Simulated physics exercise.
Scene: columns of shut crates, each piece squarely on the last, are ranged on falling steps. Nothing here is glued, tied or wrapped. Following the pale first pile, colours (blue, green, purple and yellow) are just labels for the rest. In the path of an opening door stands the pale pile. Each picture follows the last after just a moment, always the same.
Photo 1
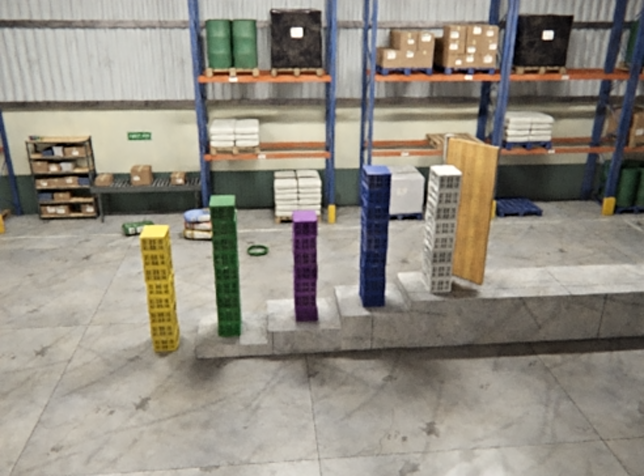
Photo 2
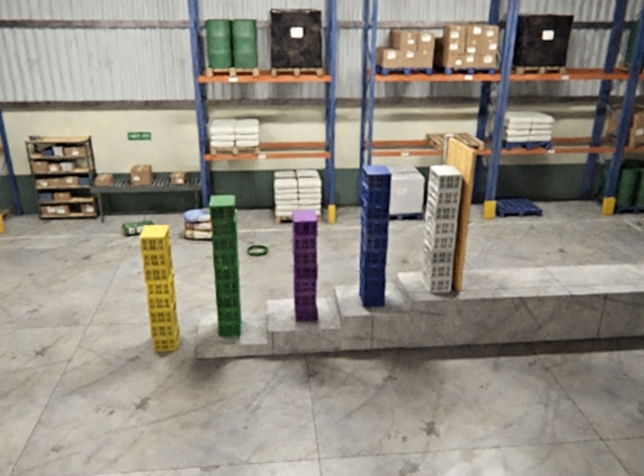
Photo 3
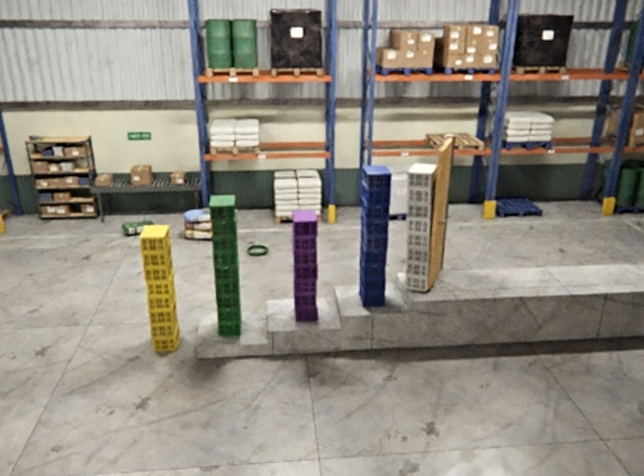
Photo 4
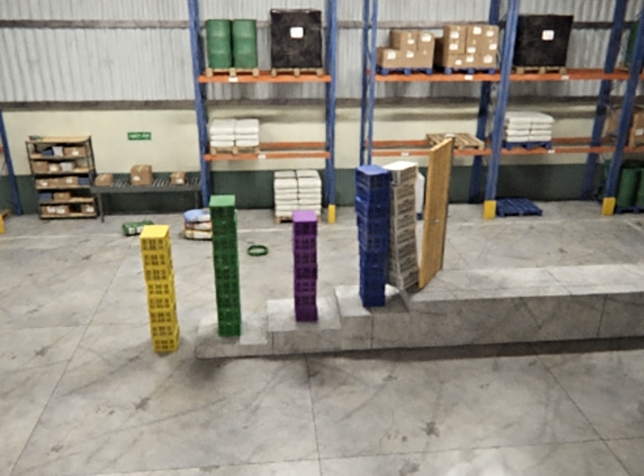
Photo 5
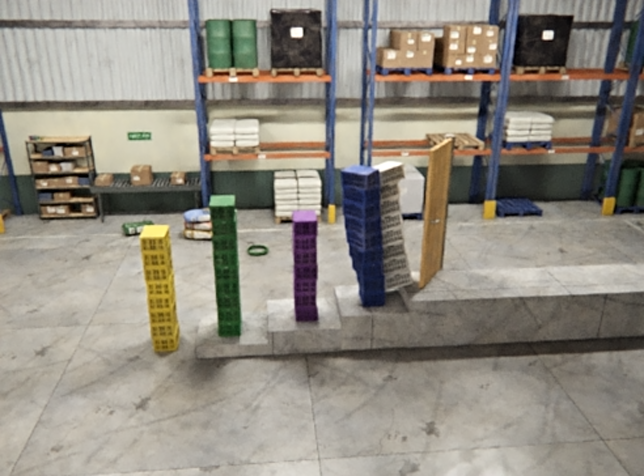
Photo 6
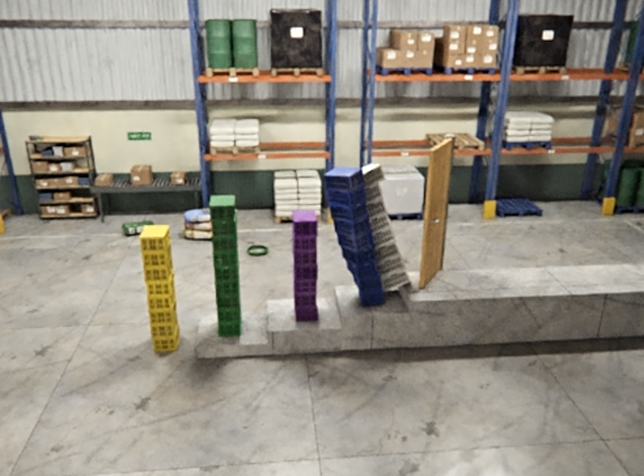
A wooden door swung left into a white stack of crates, pushing it against the blue stack, and both leaned left while the purple, green and yellow stacks stayed still.
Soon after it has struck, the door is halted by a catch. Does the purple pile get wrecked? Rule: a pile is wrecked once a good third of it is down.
Yes.
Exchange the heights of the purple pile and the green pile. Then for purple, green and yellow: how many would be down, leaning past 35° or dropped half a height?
It comes to purple 8, then green 6, then yellow 8.
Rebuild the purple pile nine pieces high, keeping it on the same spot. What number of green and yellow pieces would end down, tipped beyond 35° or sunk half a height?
Green 8, yellow 8.
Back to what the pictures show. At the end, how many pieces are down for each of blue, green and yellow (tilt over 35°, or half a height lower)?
Blue: 9, green: 9, yellow: 8.
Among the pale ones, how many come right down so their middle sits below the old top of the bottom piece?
Pale piece tally: 8.
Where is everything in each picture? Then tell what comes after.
In the first frame (places mark the middle of the side facing us), door edge (495, 178) swinging in; top purple crate (306, 229); top blue crate (380, 182); the rest undisturbed.
The second frame shows door edge (471, 182) swinging in; top purple crate (306, 229).
The third frame shows door edge (438, 181) past square; top purple crate (306, 229).
The fourth frame shows door edge (429, 180) past square, top of the pale pile leaning a little; top purple crate (306, 229); top blue crate (380, 181) shifted a little; 5 disturbed, none down.
The fifth frame shows door edge (429, 180) past square, top of the pale pile leaning a little; top purple crate (306, 229); top blue crate (373, 180) leaning barely; steepest lean, the crate at (353, 211); 8 disturbed, none down.
The sixth frame shows door edge (429, 180) past square, top of the pale pile leaning clearly; top purple crate (306, 229); top blue crate (357, 180) leaning a little; steepest lean, the crate at (339, 198); 9 disturbed, none down.
Soon after the last picture, 8 of the pale pile down; none of the 7 purple crates down (6 of 33 in all colours); top purple crate leaning a little; top blue crate leaning well over, about its own height lower.
A little later, 8 of the pale pile down; 6 of the 7 purple crates down (15 of 33 in all colours); top purple crate leaning clearly, some two heights lower; top blue crate leaning well over, some four heights lower.
Later still, 8 of the pale pile down; 6 of the 7 purple crates down (32 of 33 in all colours); top purple crate leaning well over, some six heights lower; top yellow crate on its side.
At rest, 8 of the pale pile down; 6 of the 7 purple crates down (32 of 33 in all colours); top purple crate leaning well over, some six heights lower; top yellow crate upside down. As the last picture would show them, middles, top purple crate near (137, 312).
